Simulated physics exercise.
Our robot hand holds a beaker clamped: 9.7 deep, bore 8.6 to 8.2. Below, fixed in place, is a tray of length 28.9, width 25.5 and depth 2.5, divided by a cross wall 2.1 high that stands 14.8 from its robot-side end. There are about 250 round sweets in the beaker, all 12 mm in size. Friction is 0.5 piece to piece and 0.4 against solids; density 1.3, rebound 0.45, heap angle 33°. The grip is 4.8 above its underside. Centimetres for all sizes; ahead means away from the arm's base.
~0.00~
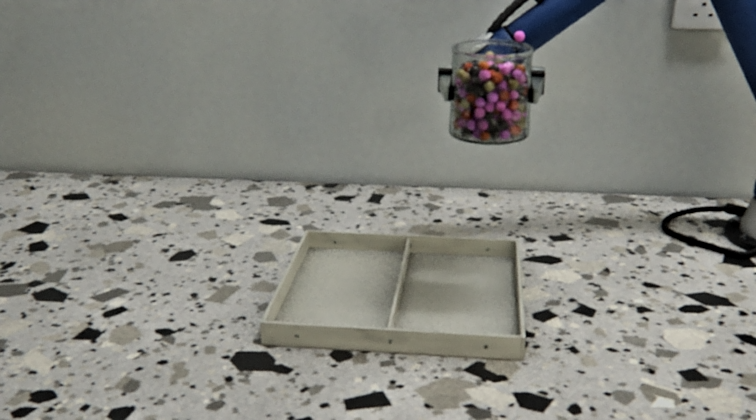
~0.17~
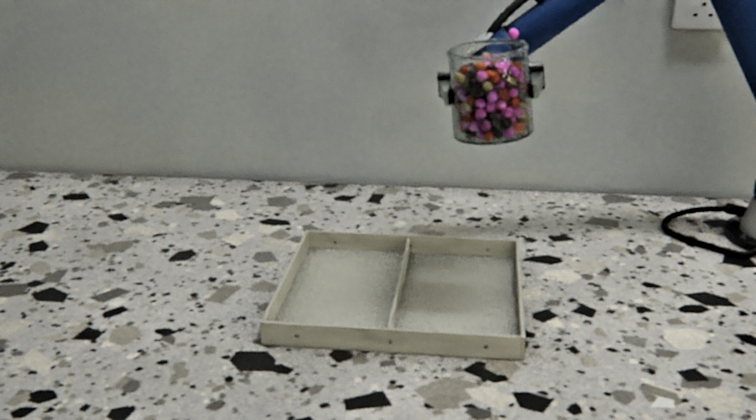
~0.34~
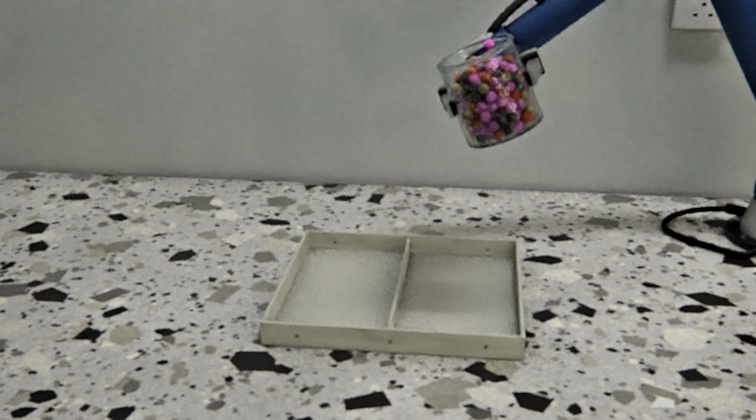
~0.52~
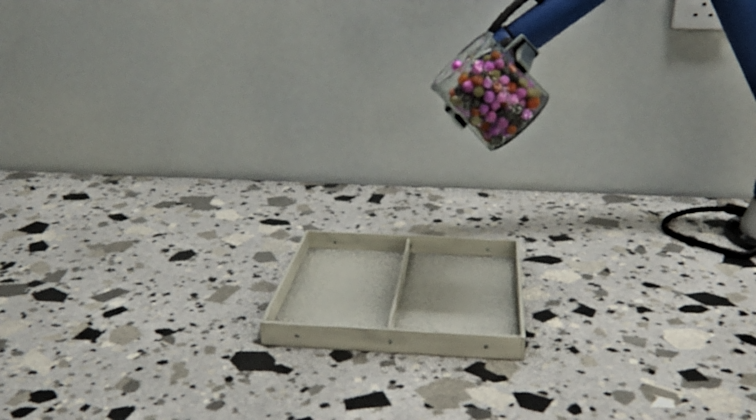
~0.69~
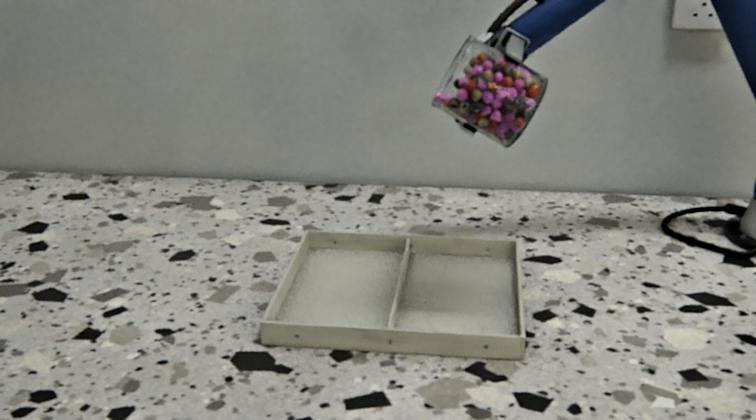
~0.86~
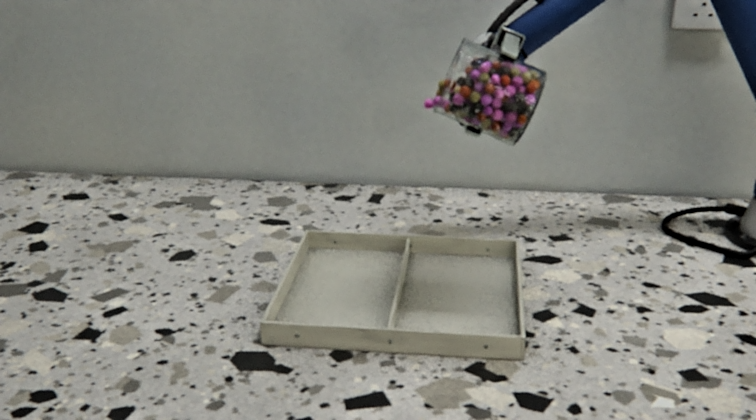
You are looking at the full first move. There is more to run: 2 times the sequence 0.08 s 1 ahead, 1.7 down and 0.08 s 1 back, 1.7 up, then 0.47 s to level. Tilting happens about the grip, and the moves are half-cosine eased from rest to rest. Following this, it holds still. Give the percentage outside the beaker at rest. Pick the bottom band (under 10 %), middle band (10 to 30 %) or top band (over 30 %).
Bottom band.
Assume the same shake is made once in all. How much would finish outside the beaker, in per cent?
Estimate for that case: 5 %.
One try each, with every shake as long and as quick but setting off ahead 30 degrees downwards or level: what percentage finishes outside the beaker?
About 10 and 20 per cent.
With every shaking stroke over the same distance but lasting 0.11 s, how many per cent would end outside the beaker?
Estimate: Close to 0 percent.
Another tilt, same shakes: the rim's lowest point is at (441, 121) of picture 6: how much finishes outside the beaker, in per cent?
It comes out near 20 percent.
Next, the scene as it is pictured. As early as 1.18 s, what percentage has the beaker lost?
Around 0 percent at that moment.
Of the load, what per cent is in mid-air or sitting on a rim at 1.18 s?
I'd put it near 1 per cent.
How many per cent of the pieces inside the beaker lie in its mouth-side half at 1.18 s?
Roughly 40 per cent.
After 1.18 s, tilted 68° forward, highest piece 30 above the table; 245 in the beaker, 1 in the robot-side part, 1 in the far-side part, 3 in flight or on a rim.
After 1.49 s, tilted 17° forward, highest piece 31 above the table; 240 in the beaker, 8 in the far-side part, 1 in the robot-side part, 1 in flight or on a rim.
After 1.85 s, level, highest piece 32 above the table; 240 in the beaker, 9 in the far-side part, 1 in the robot-side part.
After 2.90 s, level, highest piece 32 above the table; 240 in the beaker, 9 in the far-side part, 1 in the robot-side part.
At rest, 240 in the beaker, 9 in the far-side part, 1 in the robot-side part. That is 4 % outside the beaker.
